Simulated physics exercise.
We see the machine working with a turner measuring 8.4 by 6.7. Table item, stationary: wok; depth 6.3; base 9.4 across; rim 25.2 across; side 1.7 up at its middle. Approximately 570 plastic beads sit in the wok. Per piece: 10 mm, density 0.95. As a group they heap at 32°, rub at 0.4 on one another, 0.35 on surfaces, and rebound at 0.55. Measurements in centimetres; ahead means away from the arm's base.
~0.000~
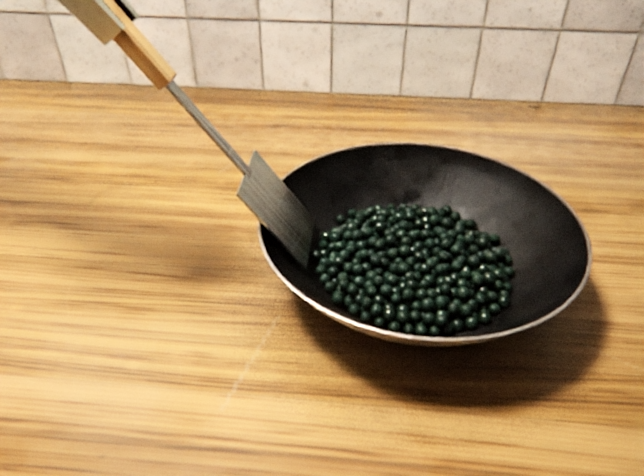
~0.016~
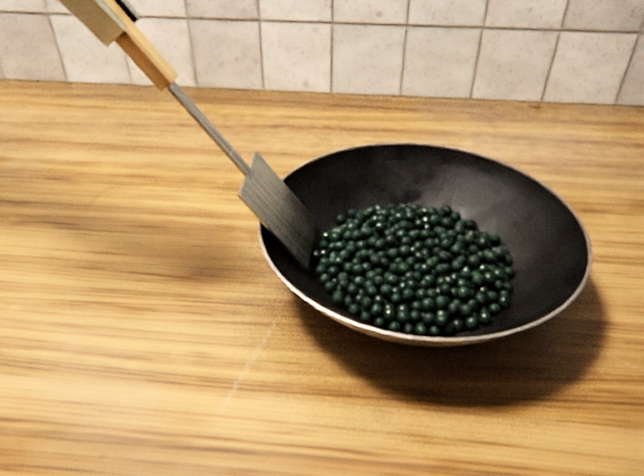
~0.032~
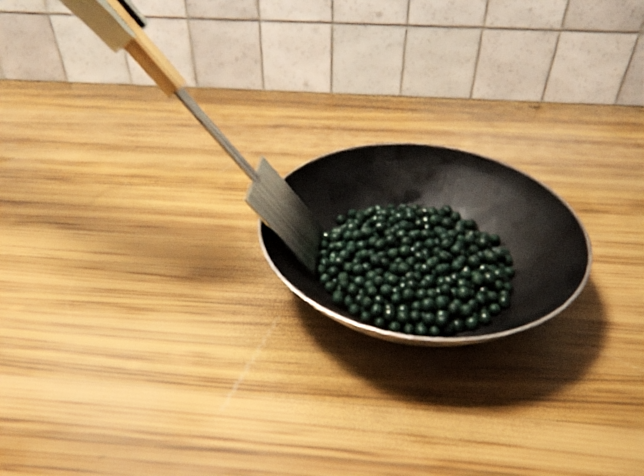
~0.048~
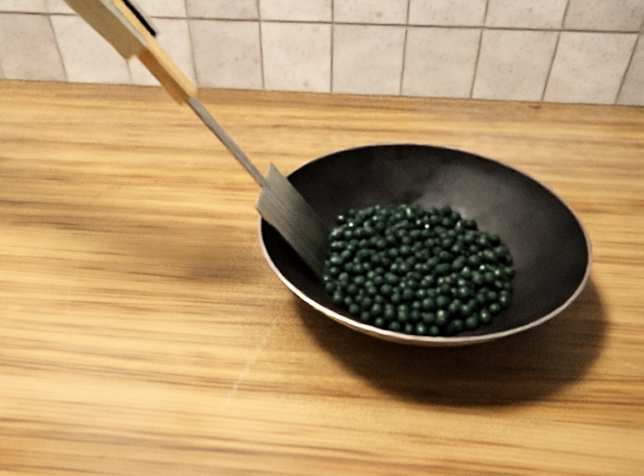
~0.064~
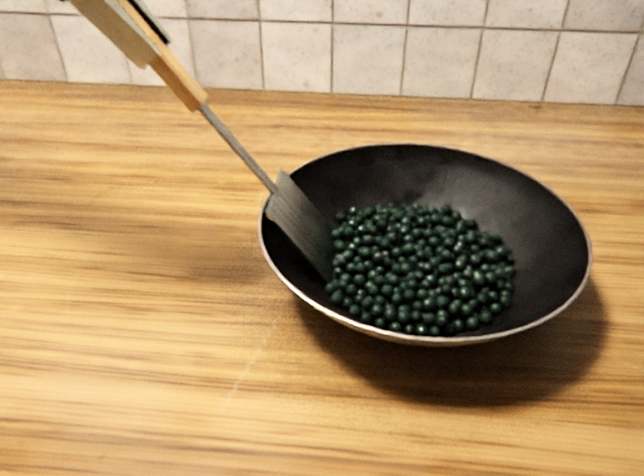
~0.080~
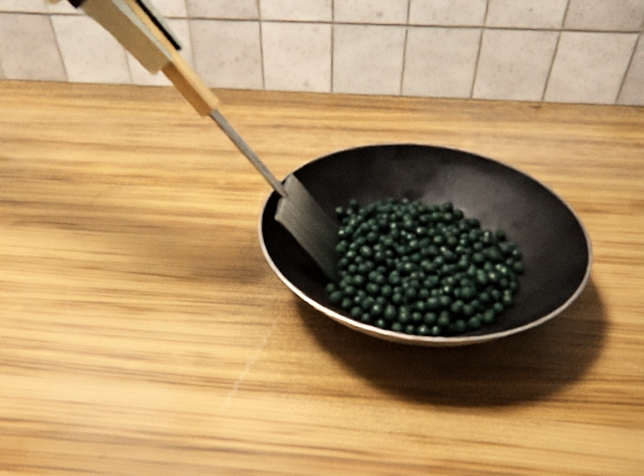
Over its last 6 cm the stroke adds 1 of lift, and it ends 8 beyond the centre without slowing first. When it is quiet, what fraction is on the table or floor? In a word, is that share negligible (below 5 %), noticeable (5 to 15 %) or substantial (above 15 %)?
In a word, noticeable.
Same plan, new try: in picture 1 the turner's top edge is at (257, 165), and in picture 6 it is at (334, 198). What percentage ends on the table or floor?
Around 30 per cent finishes on the table or floor.
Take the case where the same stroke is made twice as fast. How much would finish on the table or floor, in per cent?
25 per cent, about.
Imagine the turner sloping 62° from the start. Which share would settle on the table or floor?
In that case, around 10 percent would end up on the table or floor.
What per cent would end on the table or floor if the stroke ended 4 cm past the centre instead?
Changed stop: Approx. 0 %.
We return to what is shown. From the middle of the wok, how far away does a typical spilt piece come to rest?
That distance comes to about 18 cm.
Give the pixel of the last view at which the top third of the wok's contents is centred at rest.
(523, 246).
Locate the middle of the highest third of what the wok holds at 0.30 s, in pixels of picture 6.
The middle sits at approx. (517, 245).
After 0.19 s, sloping 54°, highest piece 5 above the table; 567 in the wok.
After 0.30 s, sloping 54°, highest piece 7 above the table; 567 in the wok.
After 0.56 s, sloping 54°, highest piece 7 above the table; 517 in the wok, 44 on the table or floor, 6 on the blade or in flight.
After 1.61 s, sloping 54°, highest piece 7 above the table; 517 in the wok, 50 on the table or floor.
In the end, 517 in the wok, 50 on the table or floor. That is 9 % on the table or floor.
